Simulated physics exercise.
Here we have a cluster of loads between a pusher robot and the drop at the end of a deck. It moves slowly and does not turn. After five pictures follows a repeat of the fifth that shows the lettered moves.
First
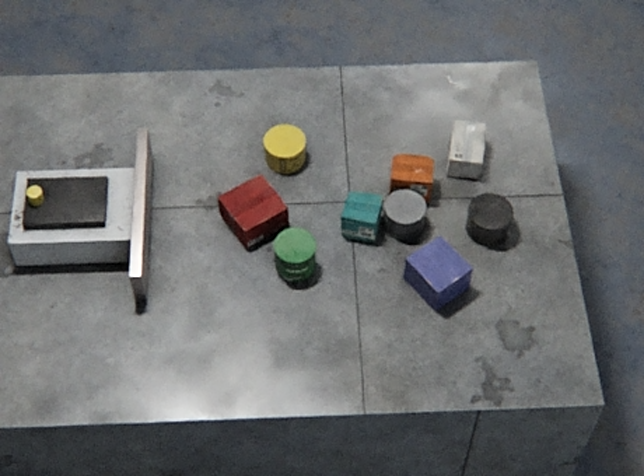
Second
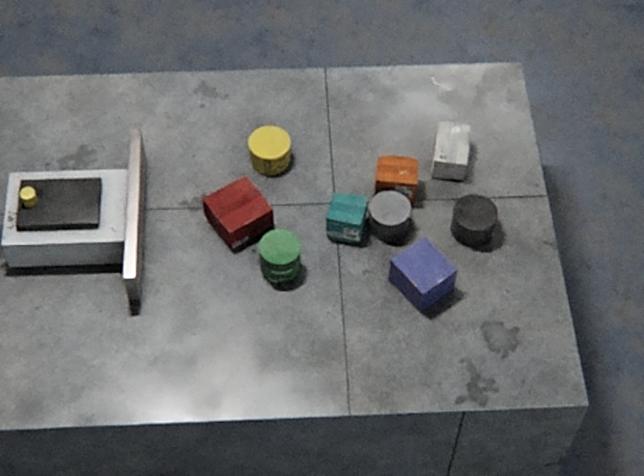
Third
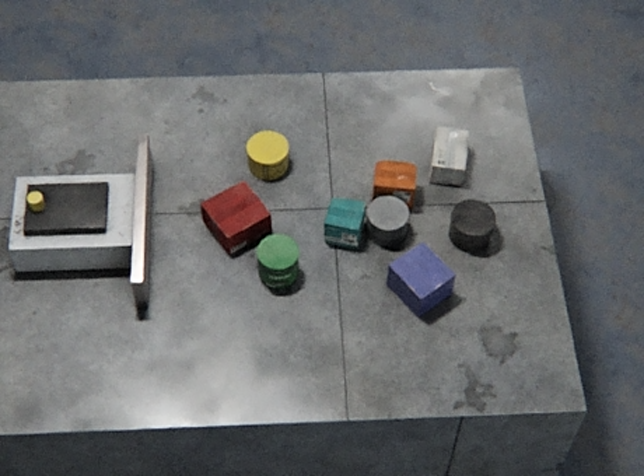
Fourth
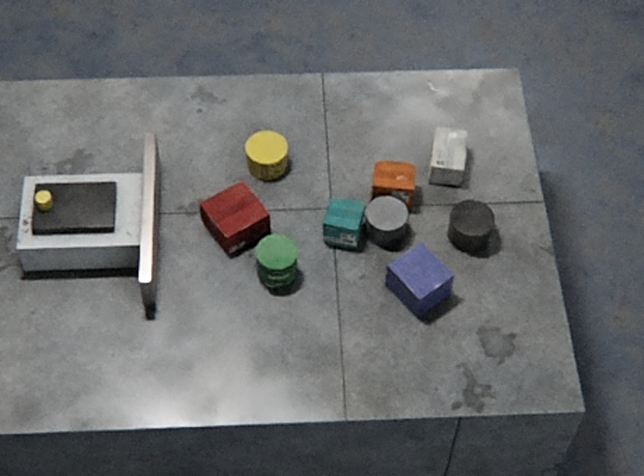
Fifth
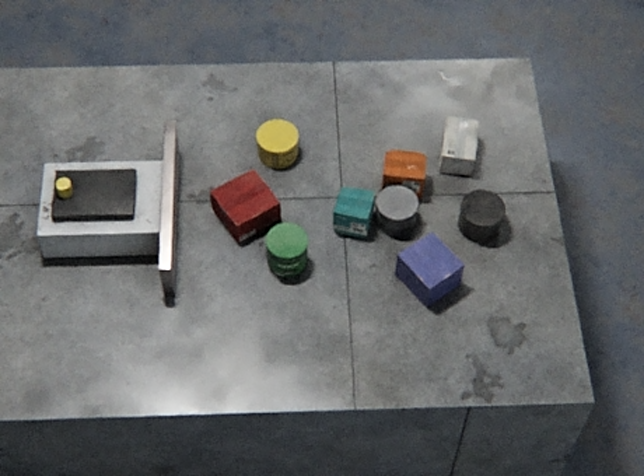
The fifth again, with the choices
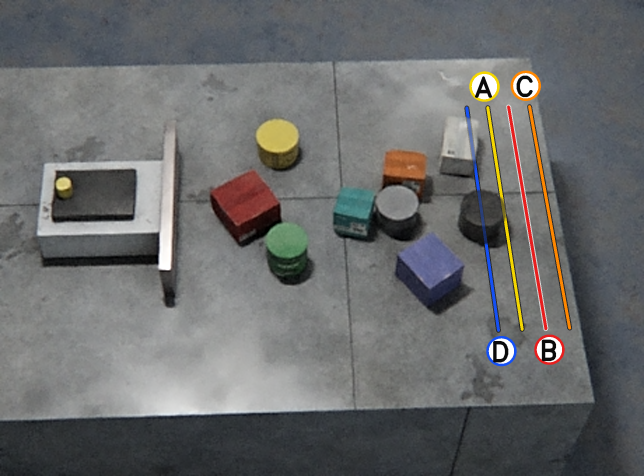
On a grey deck, a pale machine with a wide upright plate crept straight to the right, narrowing the gap to the red box, while the colourful cluster of boxes and round containers stayed put.
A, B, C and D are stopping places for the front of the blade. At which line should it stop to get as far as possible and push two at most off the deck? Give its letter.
Stop at D.
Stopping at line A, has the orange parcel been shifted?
By then, yes.
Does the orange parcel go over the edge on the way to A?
No.
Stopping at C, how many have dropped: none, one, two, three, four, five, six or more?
By then, six or more.
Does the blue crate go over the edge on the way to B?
By then, no.
On the copy, A at (504, 211); B at (526, 211); C at (548, 210); D at (482, 212).
On D. First, robot (216, 191); yellow pail (306, 144); green pail (311, 250).
Then, robot (331, 188); black pail (542, 223); grey pail (505, 200).
Finally, robot (417, 186); grey pail over the edge; black pail over the edge; two fallen.
By contrast, A drops four; B drops four; C drops eight.
